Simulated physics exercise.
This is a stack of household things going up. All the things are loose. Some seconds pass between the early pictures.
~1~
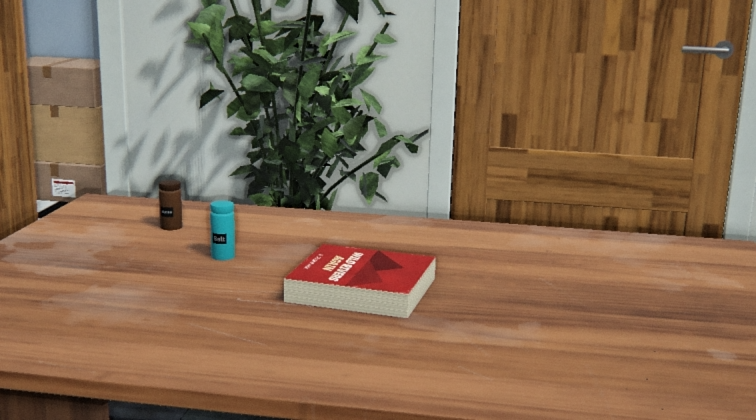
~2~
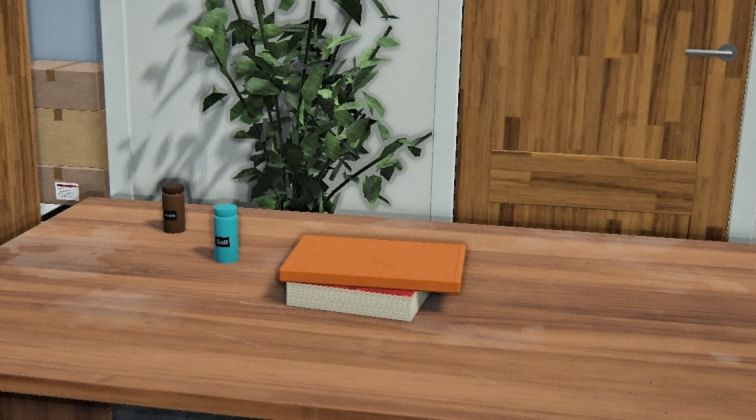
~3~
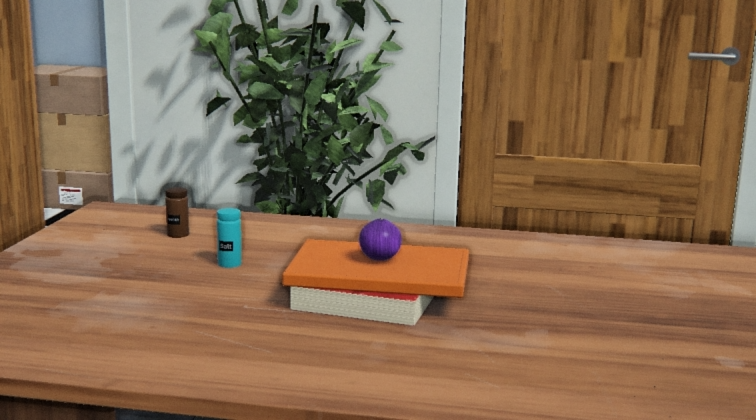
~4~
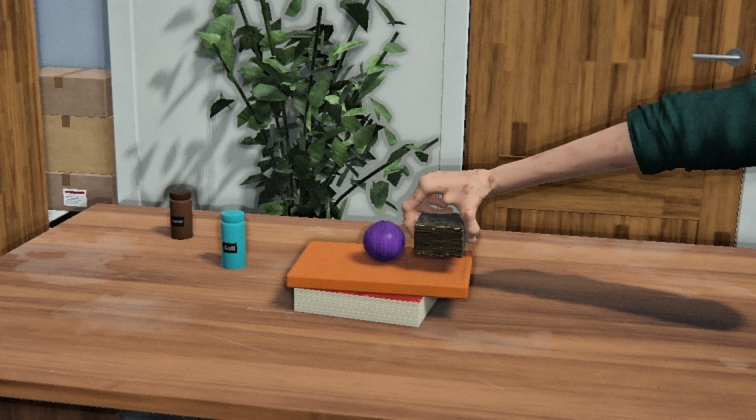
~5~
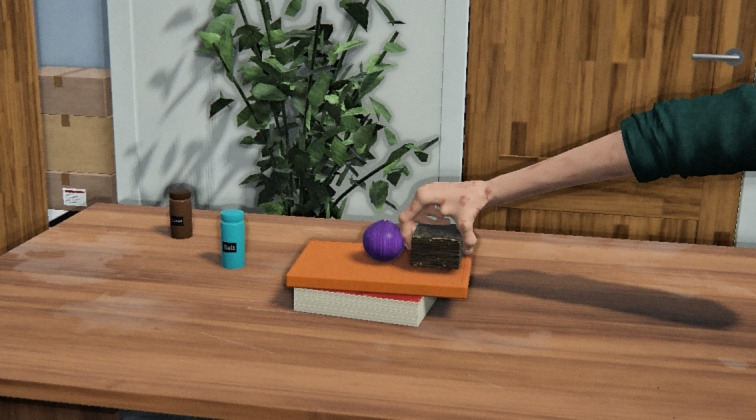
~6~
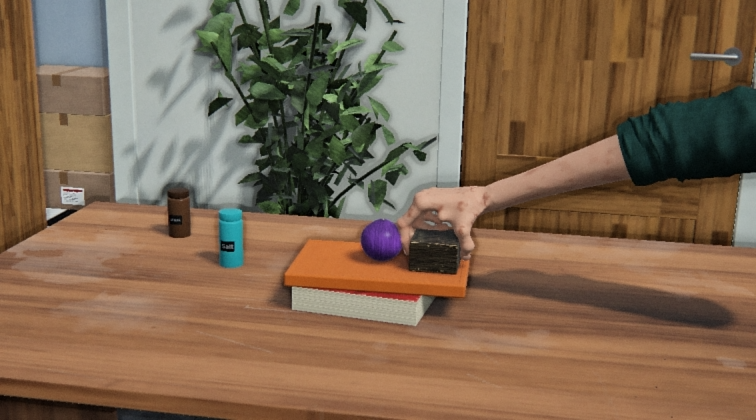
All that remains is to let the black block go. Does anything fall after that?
The pile holds.
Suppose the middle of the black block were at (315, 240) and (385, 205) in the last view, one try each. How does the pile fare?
In the first case it holds; in the second case it loses its balance.
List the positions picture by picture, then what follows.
In the first frame, the last thing is not in view yet; brown shaker (170, 205).
In the second frame, the last thing is not in view yet; red book (365, 282).
In the third frame, the last thing is not in view yet; turquoise shaker (229, 238).
In the fourth frame, coming down; black block (442, 234); purple onion (384, 241).
In the fifth frame, coming down; black block (438, 245); orange tray (383, 268).
In the sixth frame, set down, still held; black block (436, 250); brown shaker (179, 213).
Then, 0.30 s later than the last frame, all is still.
Then, 0.70 s later than the last frame, black block resting near (436, 250).
When it is over, all 6 as before. End places, in pixels of the last picture, black block near (436, 250). The pile keeps its balance.
